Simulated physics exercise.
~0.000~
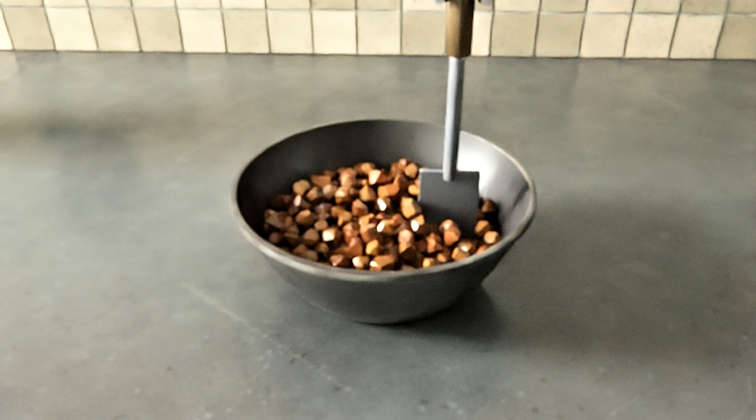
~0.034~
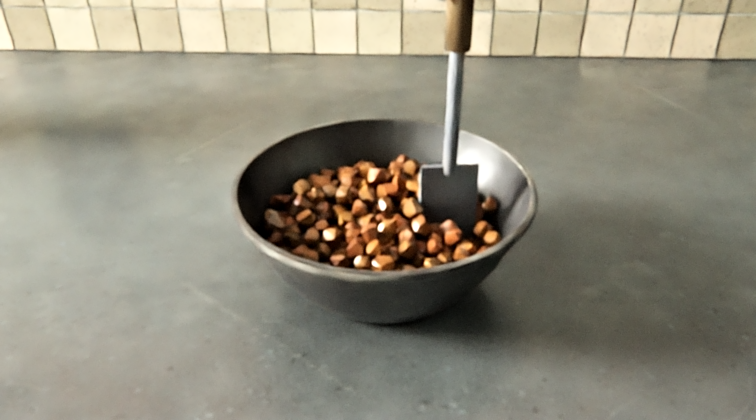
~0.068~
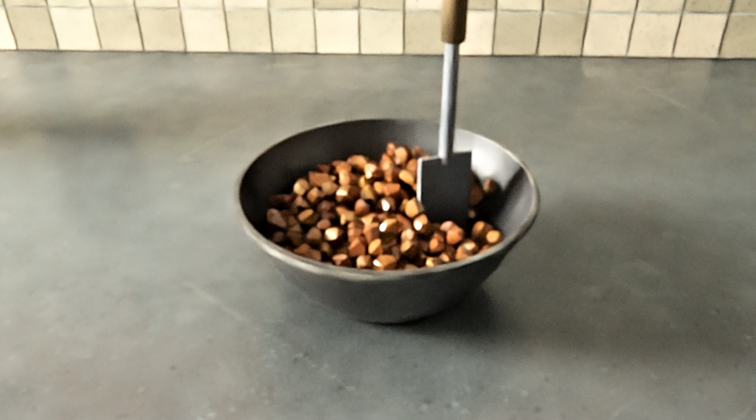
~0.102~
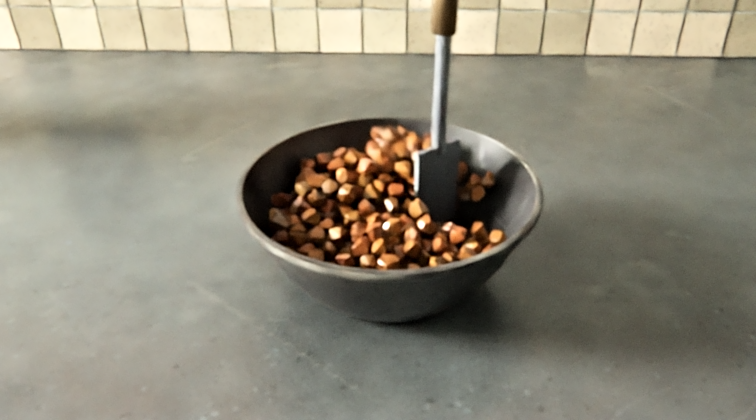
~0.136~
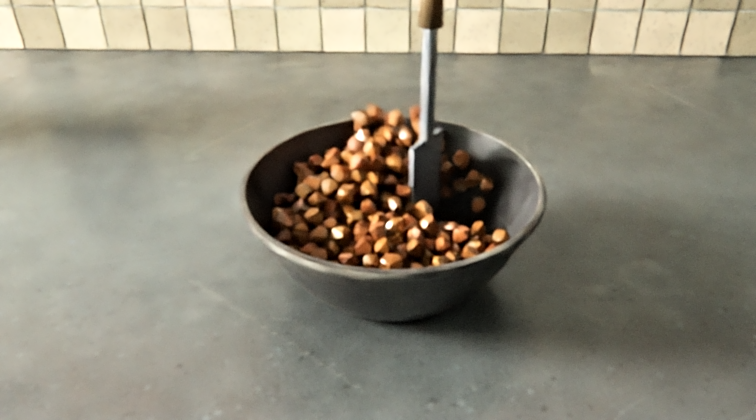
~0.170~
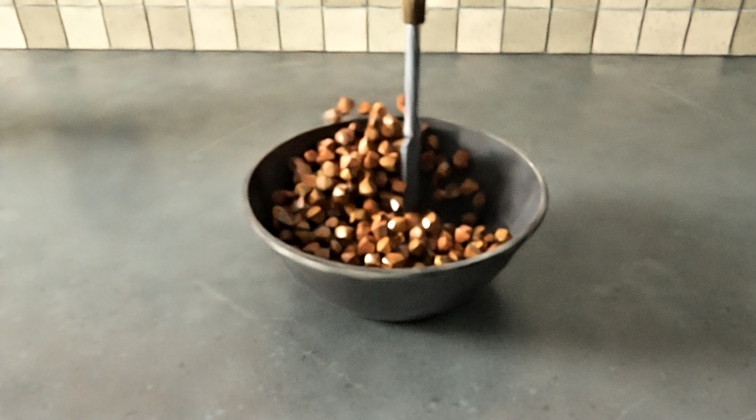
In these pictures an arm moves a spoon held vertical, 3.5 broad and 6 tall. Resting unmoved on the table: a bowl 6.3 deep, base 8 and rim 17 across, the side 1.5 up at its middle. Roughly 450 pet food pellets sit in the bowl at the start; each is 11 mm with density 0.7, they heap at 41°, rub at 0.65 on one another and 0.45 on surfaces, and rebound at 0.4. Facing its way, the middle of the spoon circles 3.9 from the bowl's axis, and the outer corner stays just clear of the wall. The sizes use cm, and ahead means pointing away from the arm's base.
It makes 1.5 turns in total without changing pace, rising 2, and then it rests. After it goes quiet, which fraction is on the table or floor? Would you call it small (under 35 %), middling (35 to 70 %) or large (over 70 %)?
I would call it small.
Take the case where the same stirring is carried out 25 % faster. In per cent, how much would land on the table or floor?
20 %.
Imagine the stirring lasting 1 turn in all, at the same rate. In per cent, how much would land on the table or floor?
Roughly 15 percent would end up there.
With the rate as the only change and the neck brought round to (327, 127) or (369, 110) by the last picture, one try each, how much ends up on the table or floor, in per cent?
Roughly 45 and 30 percent, in that order.
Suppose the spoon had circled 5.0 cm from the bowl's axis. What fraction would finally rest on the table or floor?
Close to 20 in a hundred then.
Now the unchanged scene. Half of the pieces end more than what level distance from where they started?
Near 8 cm.
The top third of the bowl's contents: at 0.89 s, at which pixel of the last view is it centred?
Centre estimate: (394, 166).
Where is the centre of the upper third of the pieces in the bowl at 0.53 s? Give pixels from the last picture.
Near (421, 232).
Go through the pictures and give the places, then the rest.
The spoon neck at (452, 148), 0° round; upper third of the load around (374, 216), from x 270 to 495, top at y 165; 447 in the bowl, in the first frame.
The spoon neck at (452, 142), 7° round; upper third of the load around (377, 211), from x 270 to 495, top at y 160, in the second frame.
The spoon neck at (448, 132), 24° round; upper third of the load around (384, 198), from x 275 to 495, top at y 150, in the third frame.
The spoon neck at (439, 123), 41° round; upper third of the load around (380, 189), from x 275 to 500, top at y 135, in the fourth frame.
The spoon neck at (428, 116), 58° round; upper third of the load around (377, 180), from x 280 to 500, top at y 115, in the fifth frame.
The spoon neck at (412, 111), 76° round; upper third of the load around (368, 173), from x 280 to 505, top at y 105; 446 in the bowl, 1 in flight or on the tool, in the sixth frame.
After 0.53 s, 257° round, highest piece 9 above the table; 394 in the bowl, 36 on the table or floor, 17 in flight or on the tool.
After 0.89 s, 79° round, highest piece 8 above the table; 364 in the bowl, 77 on the table or floor, 6 in flight or on the tool.
After 1.27 s, 180° round, highest piece 6 above the table; 355 in the bowl, 92 on the table or floor.
After 1.97 s, 180° round, highest piece 6 above the table; 355 in the bowl, 92 on the table or floor.
In the end, 355 in the bowl, 92 on the table or floor. That is 21 % on the table or floor.
